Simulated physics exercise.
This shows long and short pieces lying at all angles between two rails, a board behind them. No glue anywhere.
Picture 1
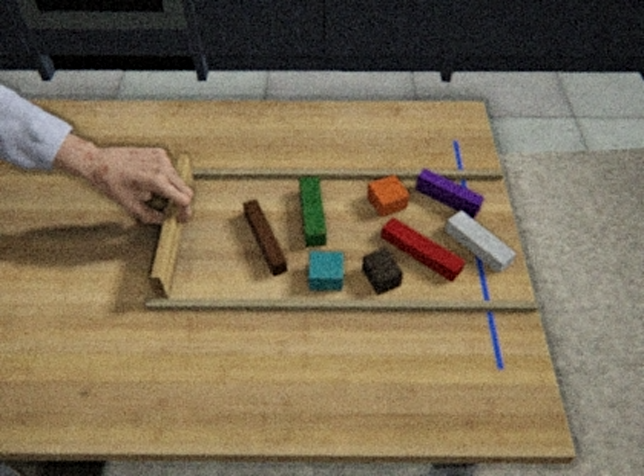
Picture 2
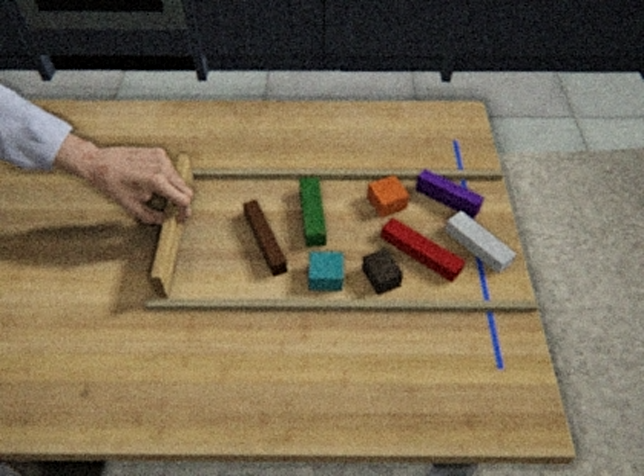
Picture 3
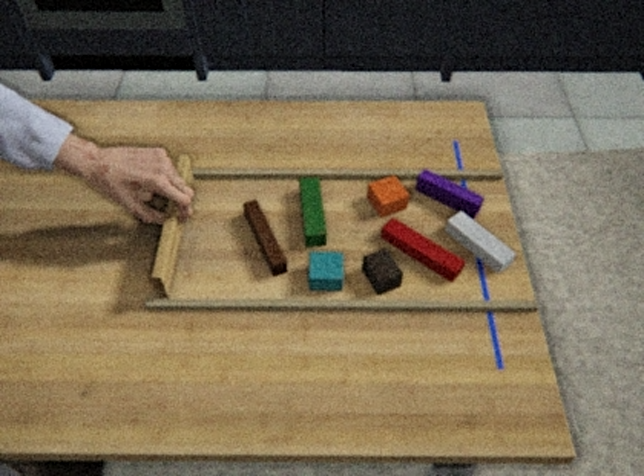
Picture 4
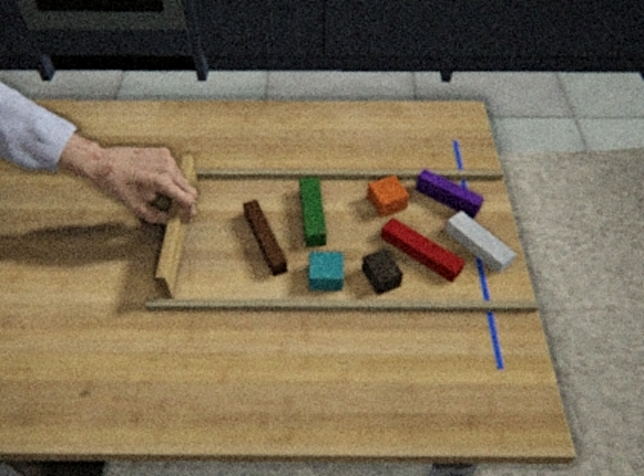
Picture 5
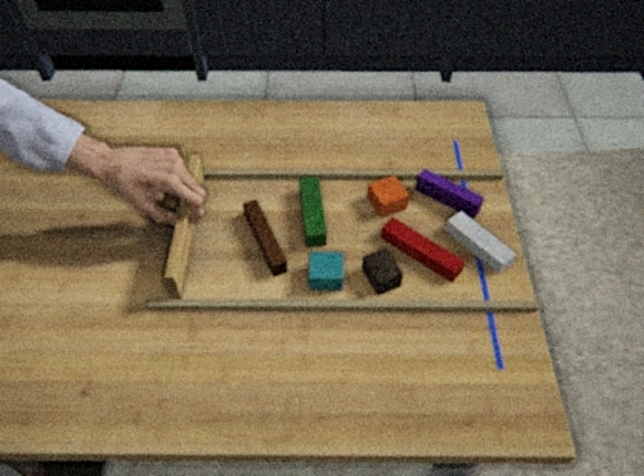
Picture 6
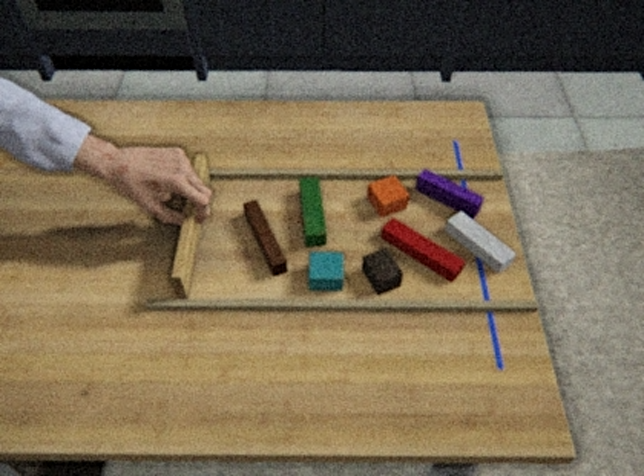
A hand in a pale sleeve, entering from the left, grips an upright wooden board on a light wood table, seen from above at an angle in a room with pale floor tiles. Between two rails lie brown, green, teal, black, orange and red pieces, with purple and white ones at the blue tape on the right. The board stays still, then slides slightly rightward, touching nothing, while pieces and camera remain still.
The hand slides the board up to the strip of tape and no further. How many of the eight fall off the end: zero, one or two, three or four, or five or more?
As it turns out, the number that fall off is five or more.
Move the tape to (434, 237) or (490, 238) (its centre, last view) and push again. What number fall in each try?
In that order 0 and 6.
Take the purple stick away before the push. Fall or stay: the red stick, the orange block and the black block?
The red stick goes over, the orange block goes over, the black block is lost.
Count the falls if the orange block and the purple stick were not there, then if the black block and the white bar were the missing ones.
First 3, then 3.
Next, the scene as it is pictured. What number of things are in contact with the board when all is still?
The number is 1.
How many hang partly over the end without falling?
That would be 1.
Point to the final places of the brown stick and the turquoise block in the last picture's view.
First (485, 238), then (519, 277).
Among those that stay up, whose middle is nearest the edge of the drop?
That is the turquoise block.
A little later, none off yet; white bar at rest near (479, 242); purple stick at rest near (449, 193); red stick at rest near (422, 249).
When it is over, the number that fall off is five or more; down, black block, orange block, red stick, purple stick and white bar.
